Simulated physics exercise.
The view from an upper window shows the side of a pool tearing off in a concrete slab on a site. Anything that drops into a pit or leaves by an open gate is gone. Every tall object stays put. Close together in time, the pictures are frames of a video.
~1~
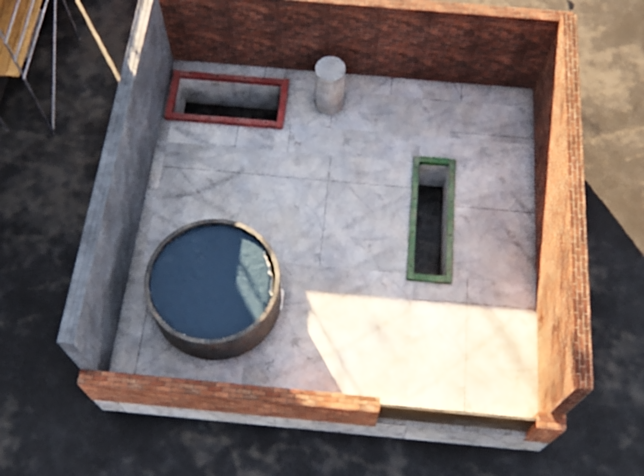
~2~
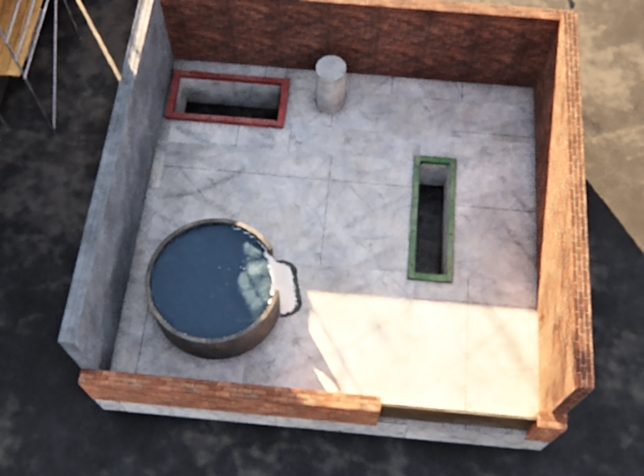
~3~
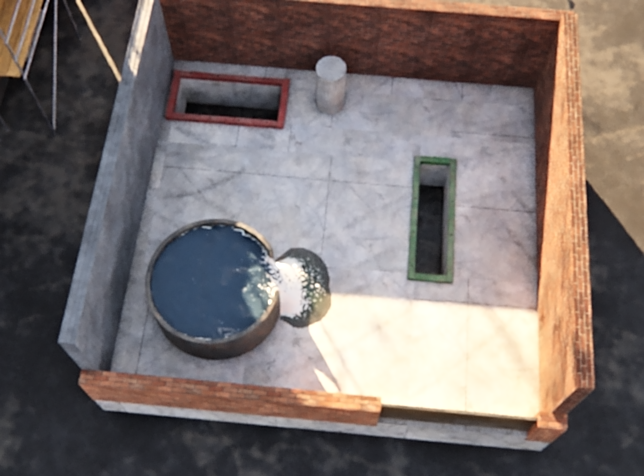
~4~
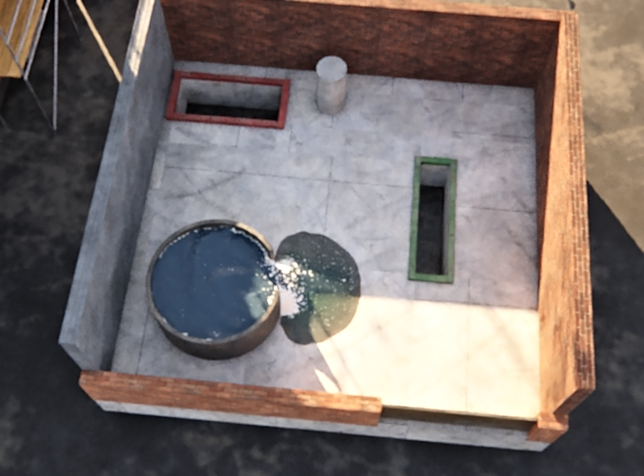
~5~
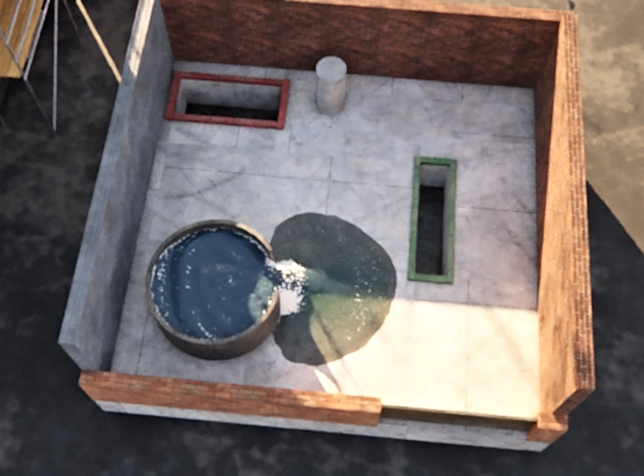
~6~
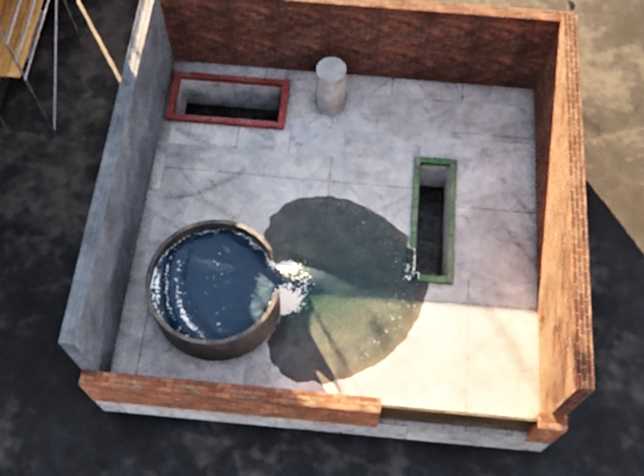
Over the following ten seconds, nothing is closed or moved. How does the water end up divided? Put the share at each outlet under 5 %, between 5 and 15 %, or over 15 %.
When it is over, the gate has under 5 %, the green pit has over 15 %, the red pit has under 5 %.
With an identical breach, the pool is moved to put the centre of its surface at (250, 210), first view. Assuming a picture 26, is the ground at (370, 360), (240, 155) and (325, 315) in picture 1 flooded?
Outcome, in sequence: Unwetted, unwetted, unwetted.
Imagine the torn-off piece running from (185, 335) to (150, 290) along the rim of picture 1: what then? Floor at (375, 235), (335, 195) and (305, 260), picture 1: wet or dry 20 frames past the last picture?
Well, the first is missed by the spill, the next missed by the spill, the last missed by the spill.
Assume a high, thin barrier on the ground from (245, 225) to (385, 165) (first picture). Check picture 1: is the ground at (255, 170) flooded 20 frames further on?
Verdict: The spot is spared.
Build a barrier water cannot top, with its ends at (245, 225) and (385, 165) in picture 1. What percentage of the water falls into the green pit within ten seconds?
Green: About 30 %.
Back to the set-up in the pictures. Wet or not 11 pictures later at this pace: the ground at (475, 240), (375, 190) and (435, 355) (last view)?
In turn, the three spots are high and dry, soaked and soaked.
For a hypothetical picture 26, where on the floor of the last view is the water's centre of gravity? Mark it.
About (333, 289).
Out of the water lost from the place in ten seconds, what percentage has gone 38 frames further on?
It should be close to 90 percent by then.
A moment on, water covers 35 % of the floor; the gate 0 %, the green pit 4 %, the red pit 0 %.
Next, water covers 45 % of the floor; the gate 0 %, the green pit 11 %, the red pit 0 %.
Then, water covers 50 % of the floor; the gate 0 %, the green pit 17 %, the red pit 0 %.
Later, water covers 65 % of the floor; the gate 0 %, the green pit 23 %, the red pit 0 %.
In the end, water covers 80 % of the floor; the gate 0 %, the green pit 26 %, the red pit 0 %.
